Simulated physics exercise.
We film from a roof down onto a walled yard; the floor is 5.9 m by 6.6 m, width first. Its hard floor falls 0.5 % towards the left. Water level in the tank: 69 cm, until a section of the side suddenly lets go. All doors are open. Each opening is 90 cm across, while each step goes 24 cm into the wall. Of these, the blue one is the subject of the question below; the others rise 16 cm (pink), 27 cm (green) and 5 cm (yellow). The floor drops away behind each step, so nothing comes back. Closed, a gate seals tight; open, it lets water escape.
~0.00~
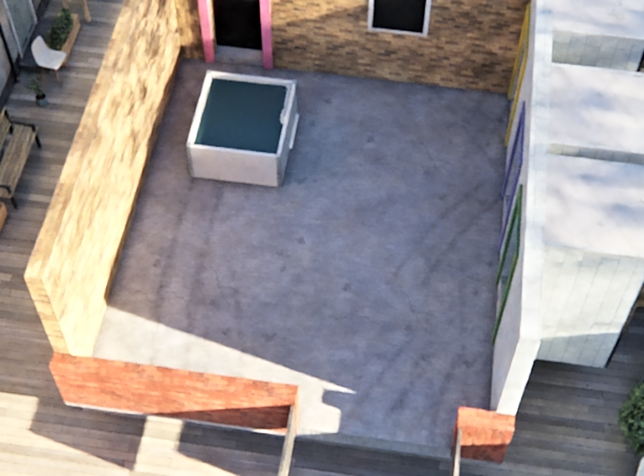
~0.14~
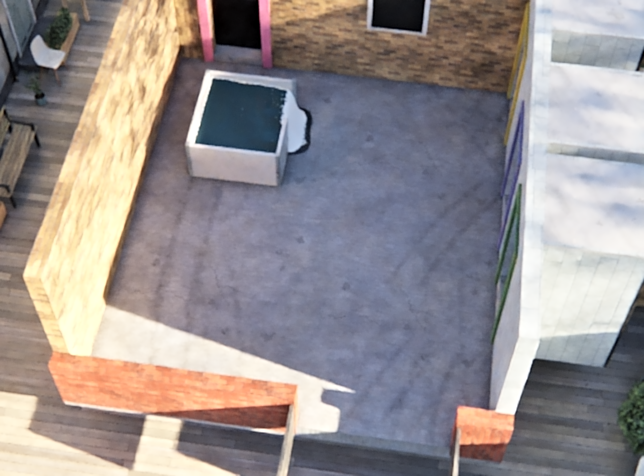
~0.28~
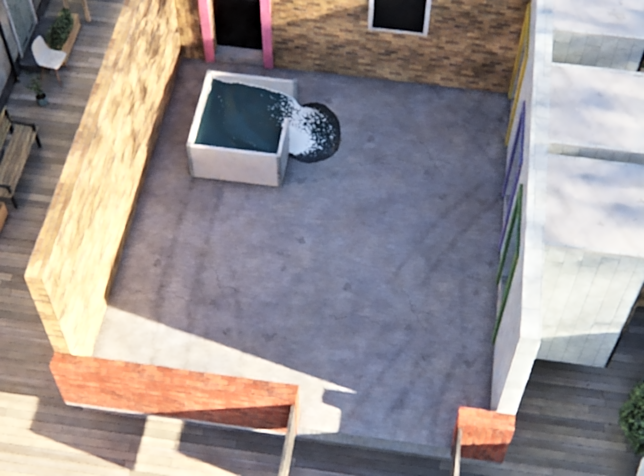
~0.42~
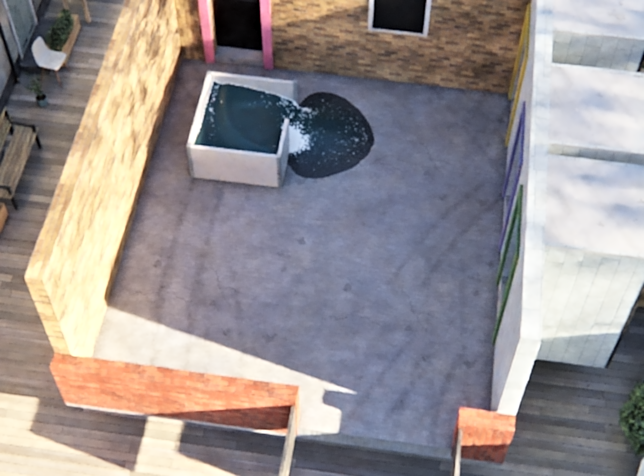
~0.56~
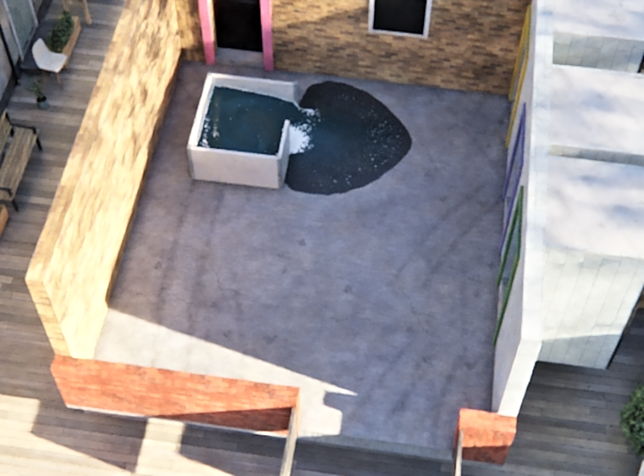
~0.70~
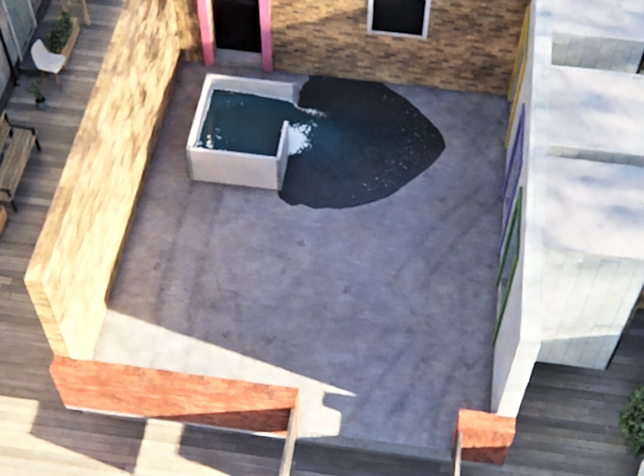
To begin with, dark water sits still in a pale, open-topped tank near the back brick wall of a walled yard. Water then pours out through a gap in the tank's right side, foaming white, and a dark pool spreads rightward across the grey floor, widening toward the back wall and the front.
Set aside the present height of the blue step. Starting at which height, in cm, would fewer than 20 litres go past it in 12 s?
Starting at roughly 9 cm.
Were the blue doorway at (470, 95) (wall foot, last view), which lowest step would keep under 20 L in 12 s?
Roughly 8.0 cm, give or take.
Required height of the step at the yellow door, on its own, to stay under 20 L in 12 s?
Yellow door - some 25 centimetres.
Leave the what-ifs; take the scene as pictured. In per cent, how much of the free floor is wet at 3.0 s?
35 %.
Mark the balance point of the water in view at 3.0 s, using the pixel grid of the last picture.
I'd put it close to (349, 156).
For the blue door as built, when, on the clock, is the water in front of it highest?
I'd guess close to 2.0 seconds.
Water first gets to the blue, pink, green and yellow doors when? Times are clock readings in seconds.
Door blue: 1.5 seconds; door pink: 3.0 seconds; door green: 2.4 seconds; door yellow: 1.1 seconds.
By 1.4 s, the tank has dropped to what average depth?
It averages roughly 41 centimetres.
After 1.4 s water covers 25 % of the floor, deepest (30 cm) near (299, 132); it has not reached the blue door.
After 3.0 s water covers 35 % of the floor, deepest (21 cm) near (502, 115); 12 cm at the blue door, 13 litres in over its 10 cm step.
After 12.0 s water covers 80 % of the floor, deepest (5 cm) near (84, 385); 2 cm at the blue door, 15 litres in over its 10 cm step.
At the blue door as built, the water arrived by 1.5 s and peaked near 16 cm at 2.0 s.
Run again over the same 12 s with other heights there, 34 litres in over 7.5 cm, 15 litres over 10 cm. The limit of 20 litres is kept from about 9 cm up.
